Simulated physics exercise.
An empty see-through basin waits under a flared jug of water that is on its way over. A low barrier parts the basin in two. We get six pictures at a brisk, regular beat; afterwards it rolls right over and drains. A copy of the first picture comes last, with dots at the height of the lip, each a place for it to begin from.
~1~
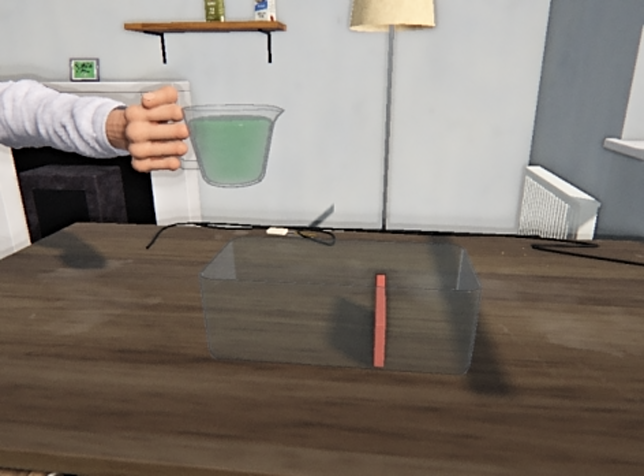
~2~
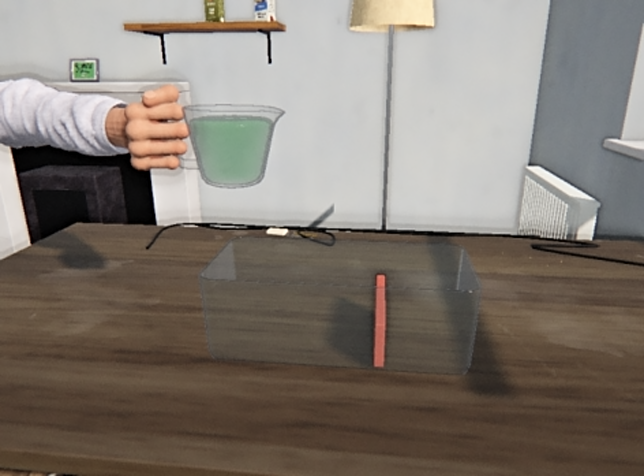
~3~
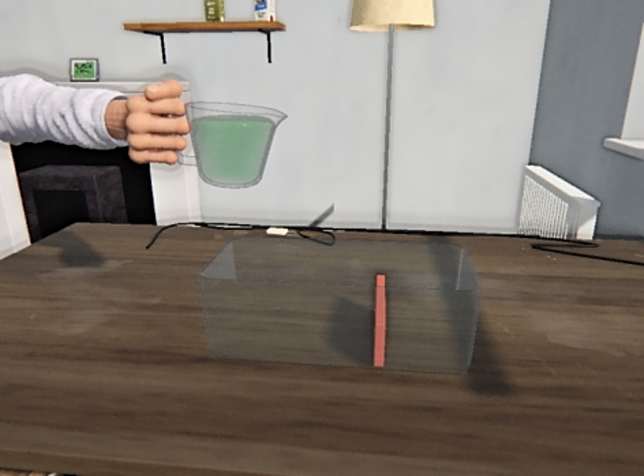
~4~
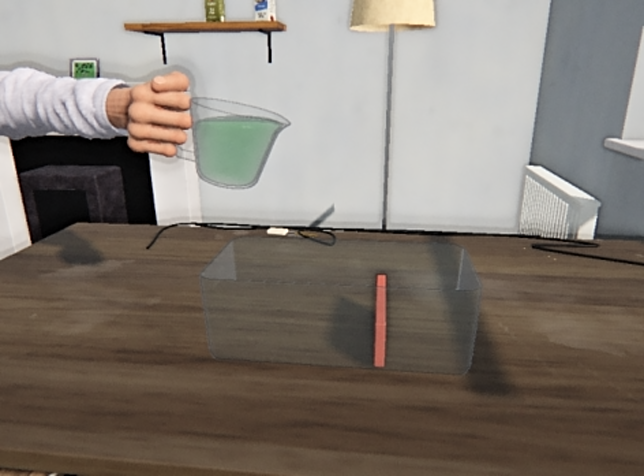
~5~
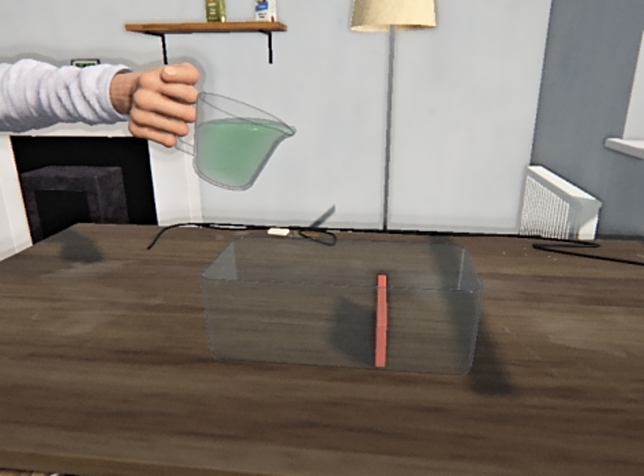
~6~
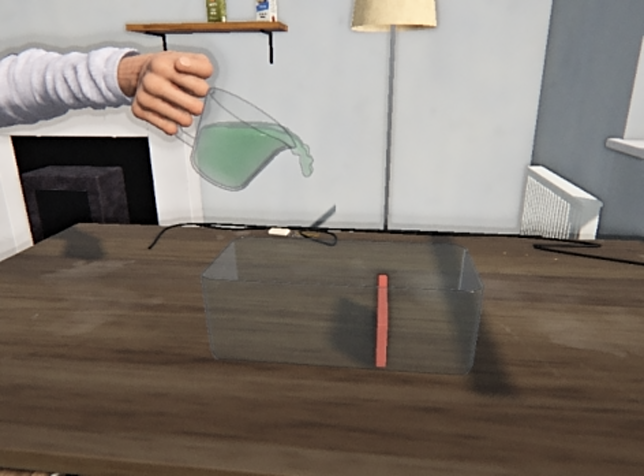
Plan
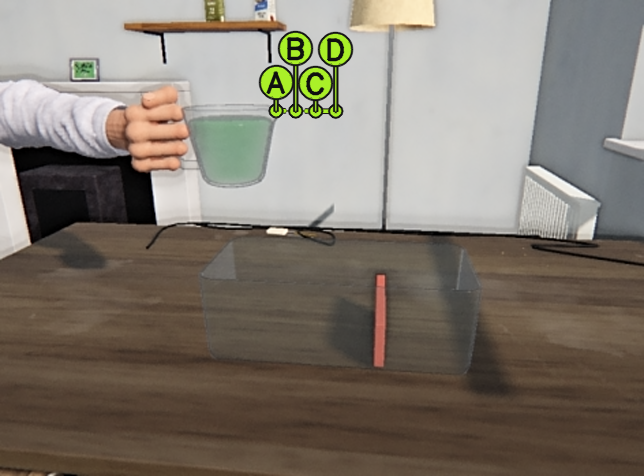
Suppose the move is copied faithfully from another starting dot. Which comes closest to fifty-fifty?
The best spot is D.
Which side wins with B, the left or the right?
More ends on the left.
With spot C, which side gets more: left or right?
More ends on the left.
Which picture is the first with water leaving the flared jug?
Picture 5.
On the marked copy, A at (276, 110); B at (295, 110); C at (315, 111); D at (335, 111).
With A, about 97 % ends left of the wall and 2 % right of it.
With B, about 96 % ends left of the wall and 2 % right of it.
With C, about 88 % ends left of the wall and 10 % right of it.
With D, about 51 % ends left of the wall and 48 % right of it.
